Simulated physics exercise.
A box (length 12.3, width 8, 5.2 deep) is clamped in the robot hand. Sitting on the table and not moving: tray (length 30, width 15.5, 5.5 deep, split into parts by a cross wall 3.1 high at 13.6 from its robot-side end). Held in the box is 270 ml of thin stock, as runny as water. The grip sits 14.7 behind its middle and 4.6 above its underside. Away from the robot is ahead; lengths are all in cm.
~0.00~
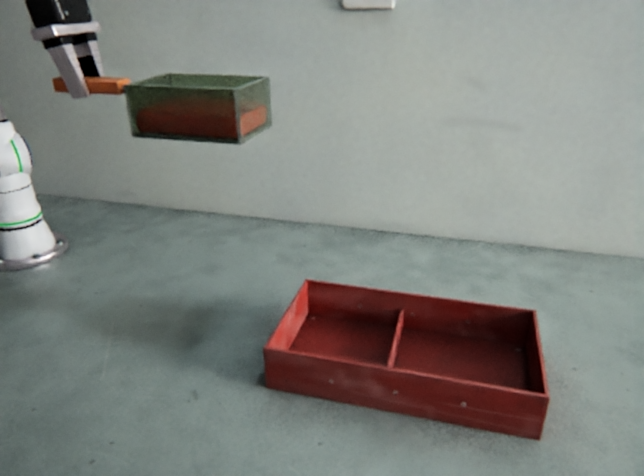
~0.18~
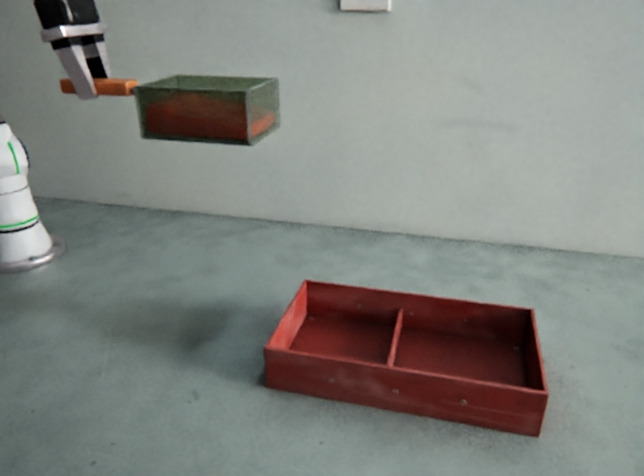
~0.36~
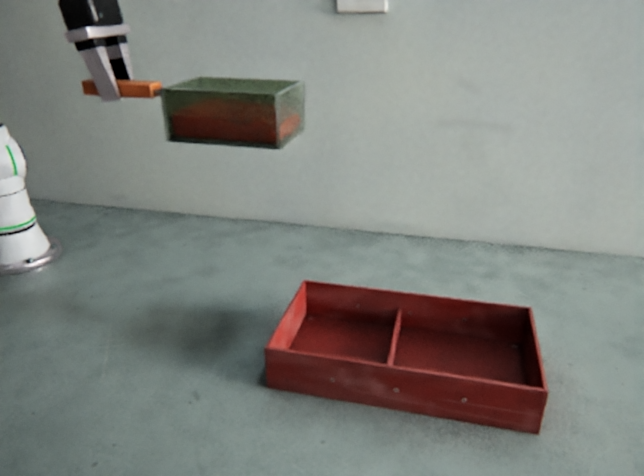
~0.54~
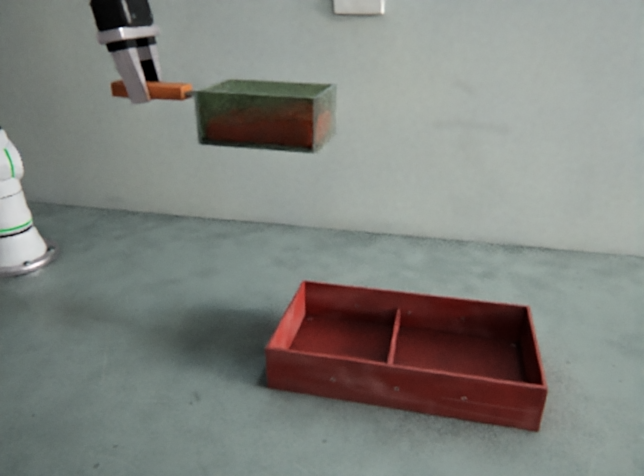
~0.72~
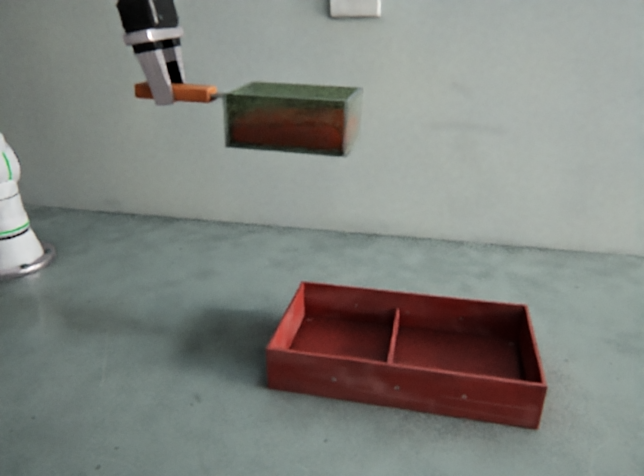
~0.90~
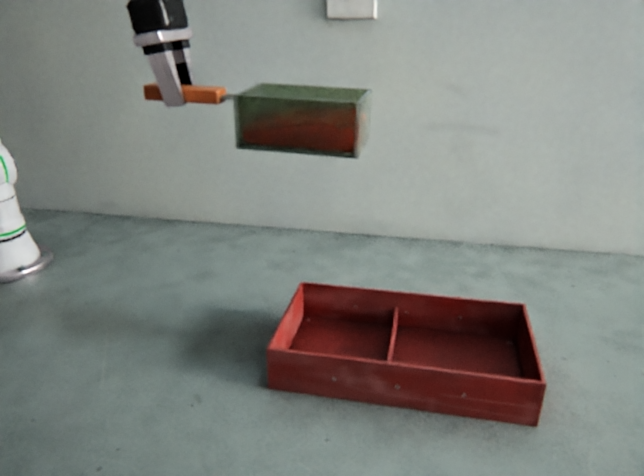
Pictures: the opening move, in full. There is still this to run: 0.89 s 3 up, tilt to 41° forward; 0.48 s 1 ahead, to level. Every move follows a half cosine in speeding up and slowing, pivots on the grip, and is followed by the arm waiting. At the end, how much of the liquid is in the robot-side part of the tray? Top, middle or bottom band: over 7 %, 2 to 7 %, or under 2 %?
Top band.
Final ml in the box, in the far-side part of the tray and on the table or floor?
About 200 ml, 5 ml, 5 ml.
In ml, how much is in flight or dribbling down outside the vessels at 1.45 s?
Roughly 5 ml.
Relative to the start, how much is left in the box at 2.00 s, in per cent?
75 %.
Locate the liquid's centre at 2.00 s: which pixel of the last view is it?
Approximate centre pixel: (324, 206).
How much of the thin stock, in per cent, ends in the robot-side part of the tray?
I reckon close to 20 in a hundred.
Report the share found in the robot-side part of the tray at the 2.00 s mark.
Some 20 per cent.
By 1.45 s, tilted 28° forward, liquid up to 28 above the table; 265 ml in the box, 5 ml in the air or running down outside.
By 2.00 s, tilted 25° forward, liquid up to 63 above the table; 200 ml in the box, 60 ml in the robot-side part, 5 ml in the air or running down outside.
By 2.47 s, level, liquid up to 88 above the table; 200 ml in the box, 60 ml in the robot-side part, 5 ml on the table or floor, 5 ml in the far-side part.
By 3.27 s, level, liquid up to 34 above the table; 200 ml in the box, 60 ml in the robot-side part, 5 ml on the table or floor, 5 ml in the far-side part.
Final state, 200 ml in the box, 60 ml in the robot-side part, 5 ml on the table or floor, 5 ml in the far-side part. That is 22 % in the robot-side part of the tray.
